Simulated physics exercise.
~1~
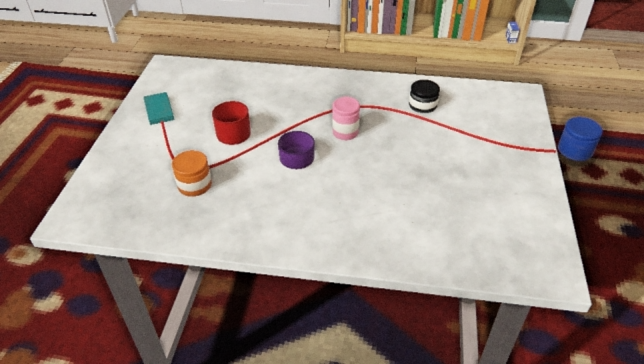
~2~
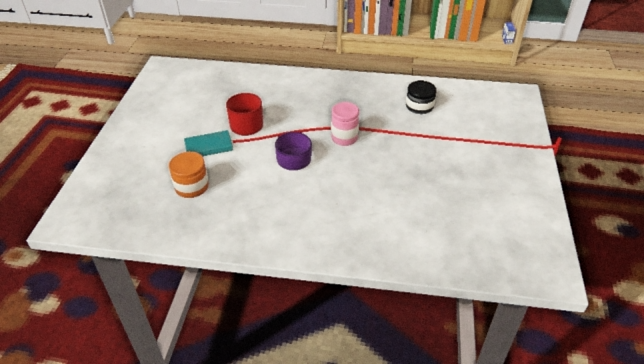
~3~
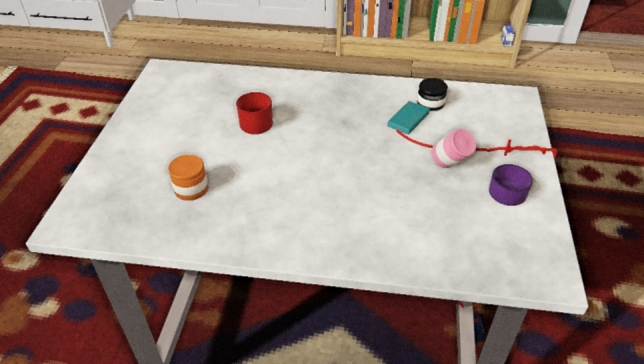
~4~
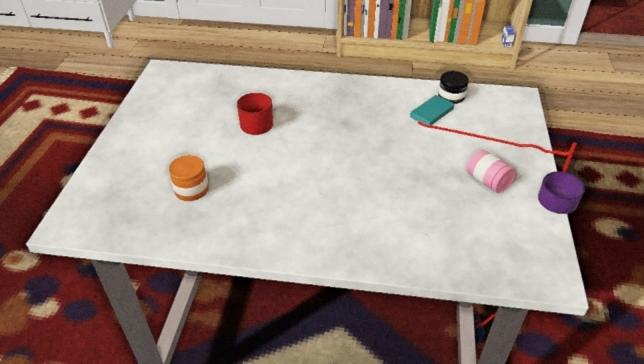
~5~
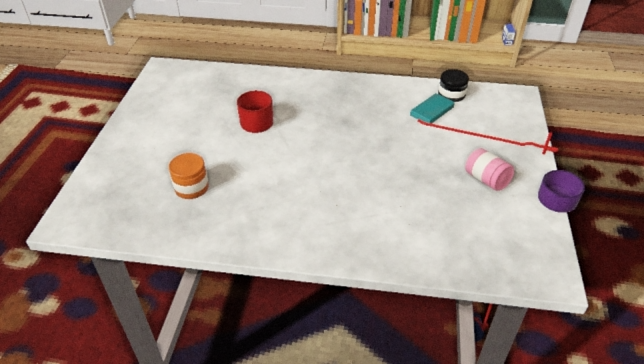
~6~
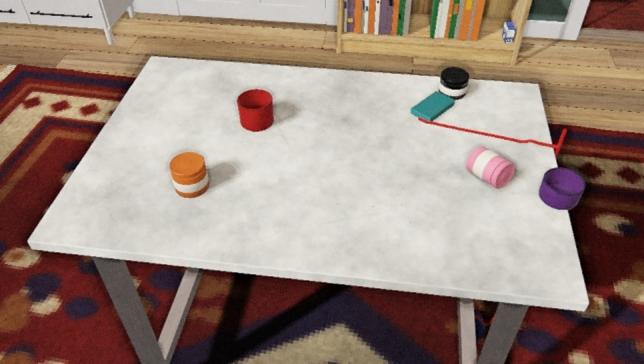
At the start, a teal phone lies on a pale marble-topped table among colourful tins and mugs, tied by a thin red cable to a blue cylindrical speaker just past the right edge. The speaker drops out of sight, and the cable pulls taut, dragging the phone rightward past the orange tin. As the phone sweeps across, the purple mug slides far right and the pink tin tips over. The phone reaches the black tin, which shifts slightly right. Finally, everything on top settles, with the pink tin on its side, the purple mug upright near the right edge, and the orange tin unmoved.
